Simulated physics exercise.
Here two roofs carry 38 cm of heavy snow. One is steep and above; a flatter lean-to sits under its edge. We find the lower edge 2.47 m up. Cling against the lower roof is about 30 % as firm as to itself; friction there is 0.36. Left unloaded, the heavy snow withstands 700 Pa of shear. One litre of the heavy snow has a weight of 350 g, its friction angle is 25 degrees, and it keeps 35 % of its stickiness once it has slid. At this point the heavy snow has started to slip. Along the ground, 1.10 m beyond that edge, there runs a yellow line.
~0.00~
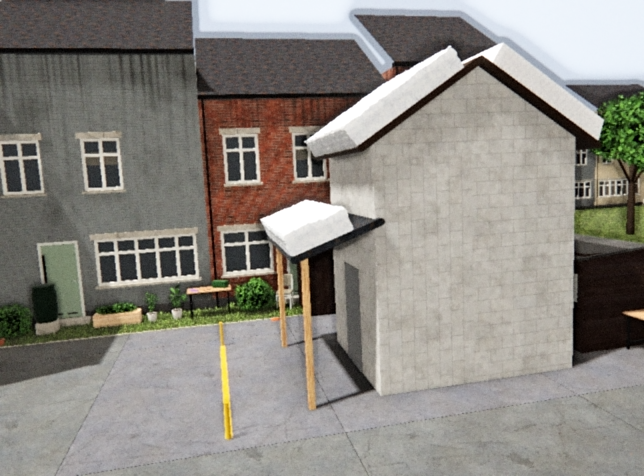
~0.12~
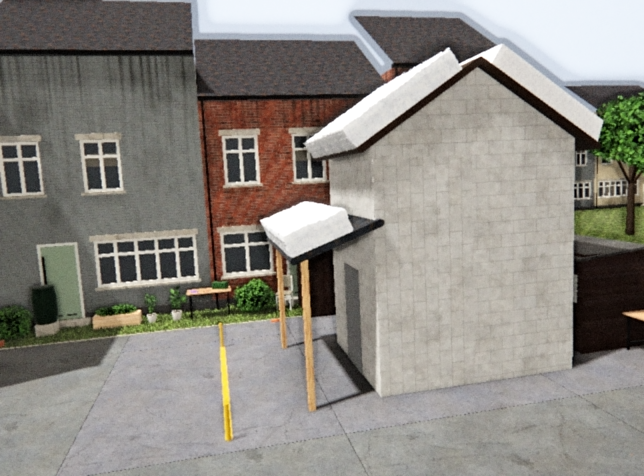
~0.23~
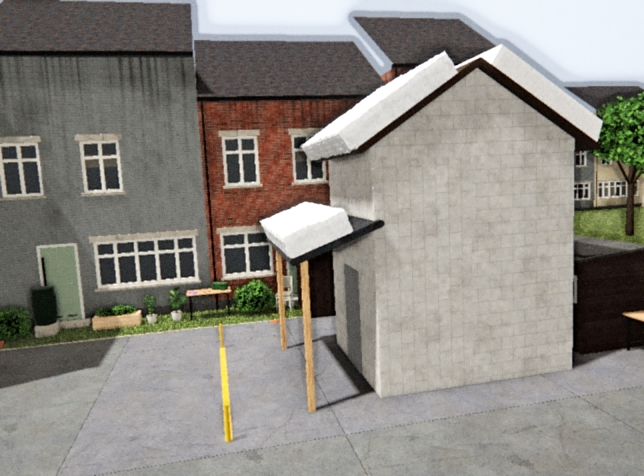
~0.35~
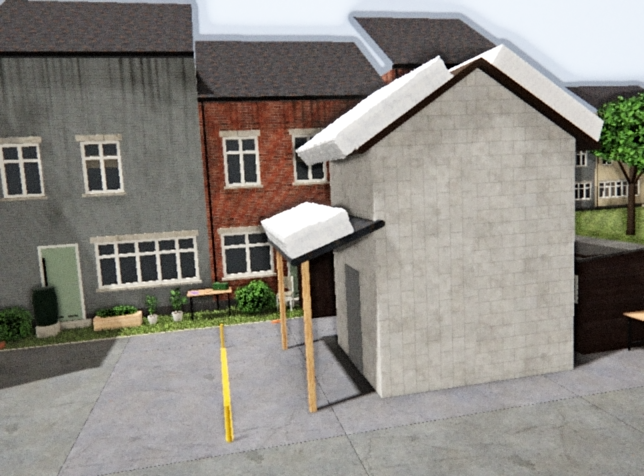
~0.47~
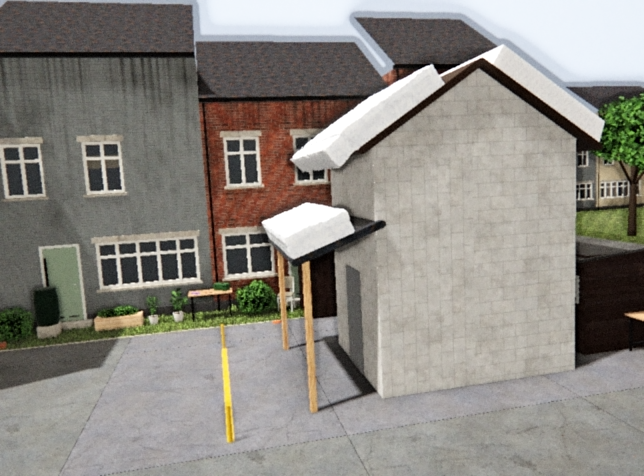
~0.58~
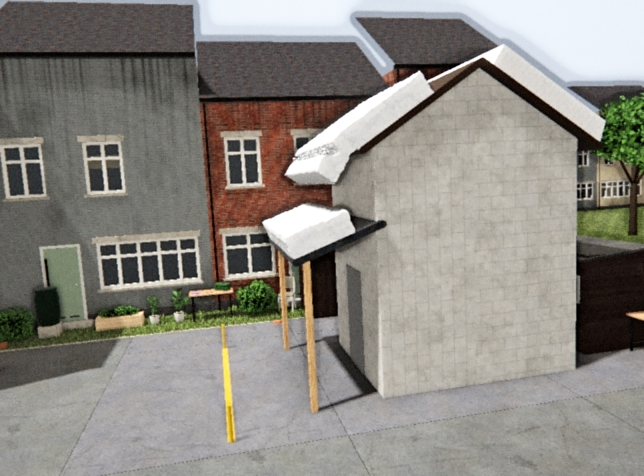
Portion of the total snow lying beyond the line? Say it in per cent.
Near 53 %.
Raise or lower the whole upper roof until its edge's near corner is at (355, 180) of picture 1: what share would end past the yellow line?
65 %, roughly.
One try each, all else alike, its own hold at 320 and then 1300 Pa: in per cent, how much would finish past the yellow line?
Try one gives 55 per cent, try two gives 50 per cent.
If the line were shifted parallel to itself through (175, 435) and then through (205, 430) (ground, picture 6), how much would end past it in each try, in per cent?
35 %, then 45 %.
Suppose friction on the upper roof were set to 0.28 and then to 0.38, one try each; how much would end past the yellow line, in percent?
I'd expect around 55 percent, then around 55 percent.
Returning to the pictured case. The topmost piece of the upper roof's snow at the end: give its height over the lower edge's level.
The snow's top stands about 0.6 m above the lower edge.
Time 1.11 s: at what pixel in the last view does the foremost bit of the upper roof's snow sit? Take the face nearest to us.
(252, 259), give or take.
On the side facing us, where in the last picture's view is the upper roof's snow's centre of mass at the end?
Roughly pixel (144, 425) on the near face.
By 1.11 s, none is below the lower edge and 0 % is past the line.
By 1.74 s, 76 % is below the lower edge and 53 % is past the line.
By 2.37 s, 76 % is below the lower edge and 53 % is past the line.
By 3.00 s, 76 % is below the lower edge and 53 % is past the line.
By 3.10 s, at the end, 76 % is below the lower edge and 53 % is past the line.
